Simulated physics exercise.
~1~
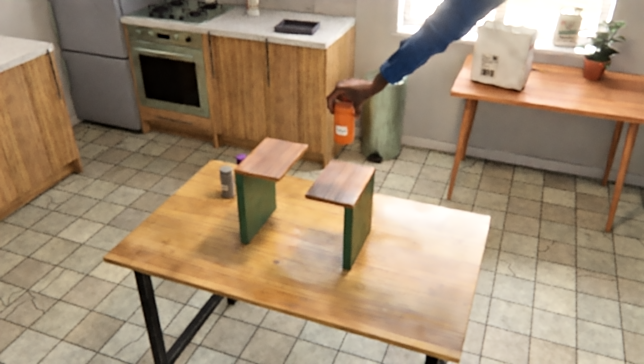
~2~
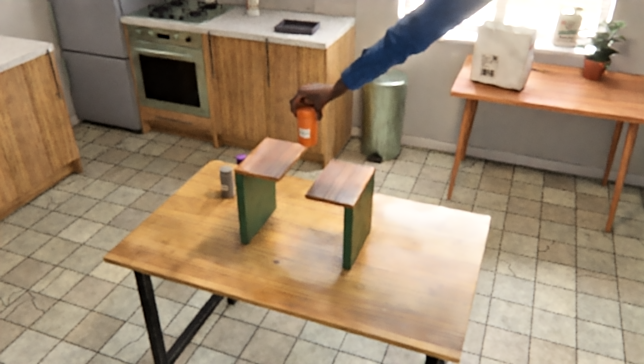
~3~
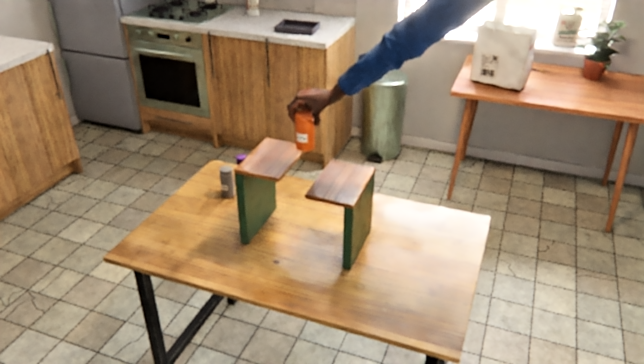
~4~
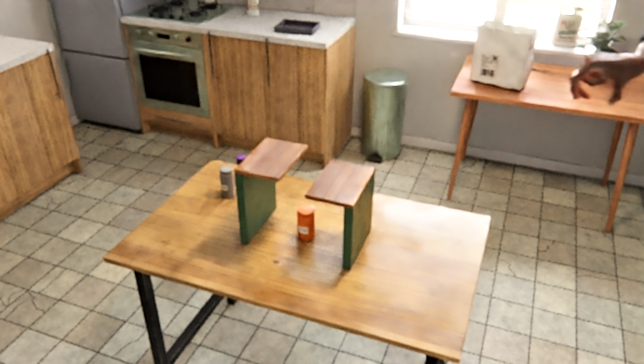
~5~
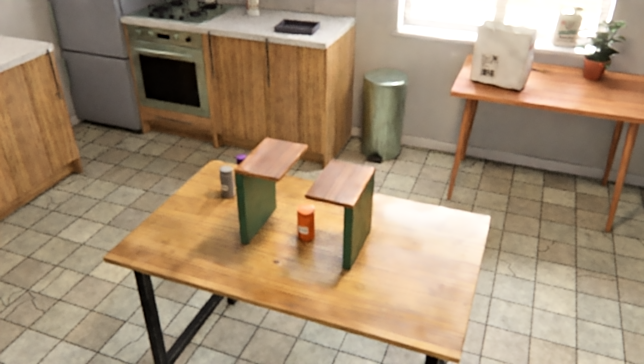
The clip opens on a kitchen with a wooden table holding a stand made of two brown-topped green supports with a gap between them, while a hand reaches in from the upper right holding an orange jar upright. A small grey shaker and a purple one sit near the left support. The hand carries the jar left and lowers it slightly over the stand. It then lets go and draws back to the right as the jar drops through the gap. Finally, the jar stands upright on the tabletop between the supports, and both shakers remain unmoved.
